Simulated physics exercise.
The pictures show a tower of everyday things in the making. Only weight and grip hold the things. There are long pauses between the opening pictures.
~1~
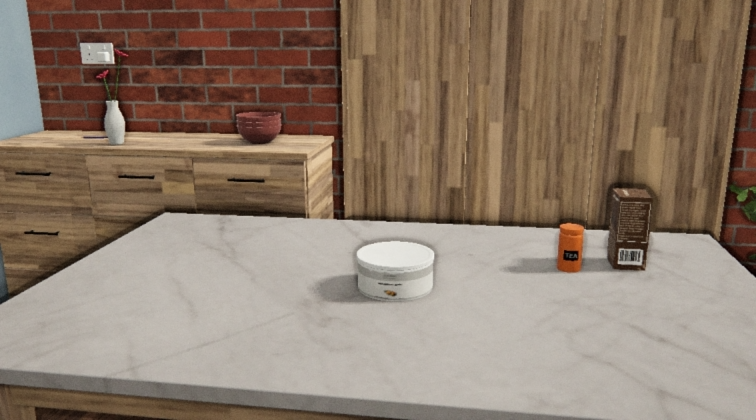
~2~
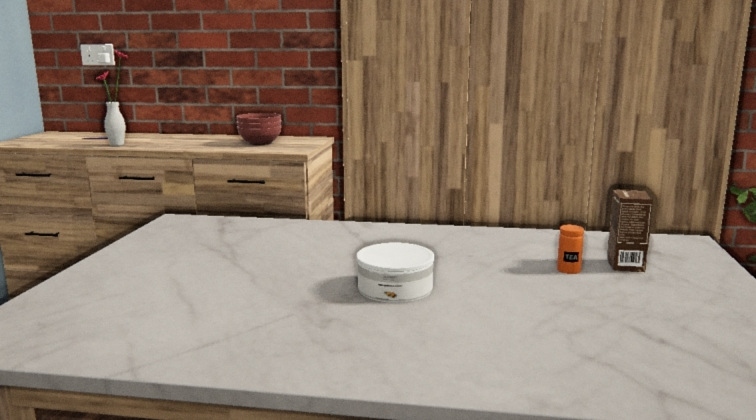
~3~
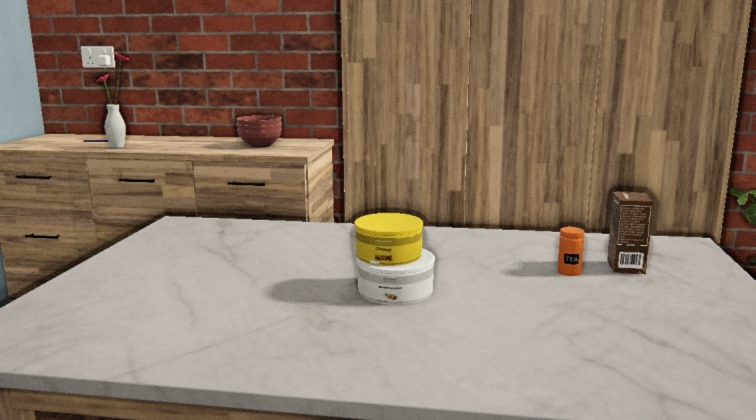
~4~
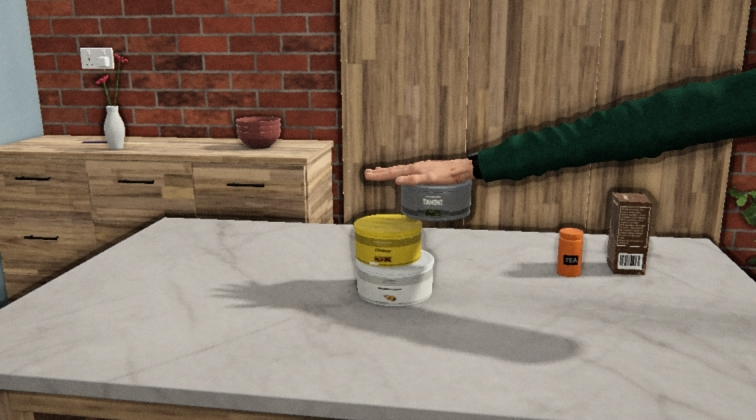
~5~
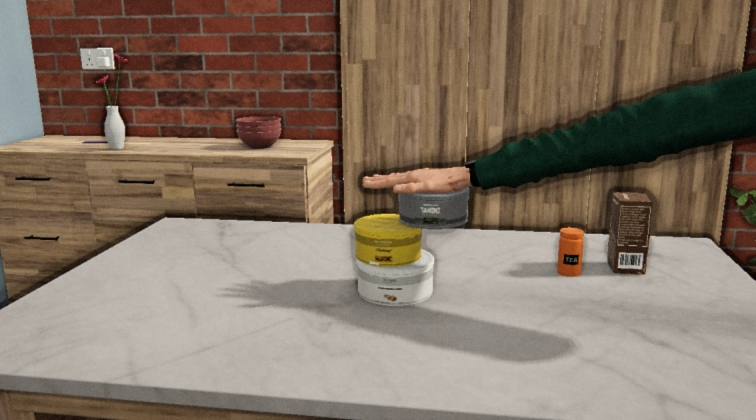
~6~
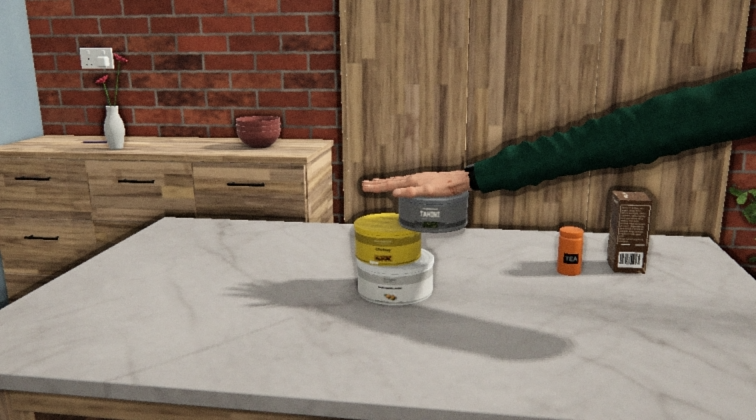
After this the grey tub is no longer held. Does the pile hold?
Outcome: The pile gives way.
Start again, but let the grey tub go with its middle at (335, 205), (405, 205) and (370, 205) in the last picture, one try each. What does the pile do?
In the first case it gives way; in the second case it keeps its balance; in the third case it stays up.
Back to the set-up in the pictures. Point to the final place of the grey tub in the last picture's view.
Around (517, 281).
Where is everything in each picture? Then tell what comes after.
In the first frame, the last thing is not in view yet; orange shaker (570, 248).
In the second frame, the last thing is not in view yet; brown carton (629, 230).
In the third frame, the last thing is not in view yet; orange shaker (571, 251).
In the fourth frame, coming down; grey tub (436, 197); brown carton (628, 233).
In the fifth frame, coming down; grey tub (433, 204); orange shaker (570, 252).
In the sixth frame, in place under the hand; grey tub (433, 208); brown carton (629, 232).
Then, 0.30 s on from there, grey tub now fallen.
Then, 0.50 s on from there, things are still on the move.
Then, 0.60 s on from there, as before.
Then, 2.00 s on from there, grey tub resting near (516, 281).
In the end, fallen, grey tub; the other 4 unmoved. At the end, from the last picture's camera, grey tub near (516, 281). The pile loses its balance.
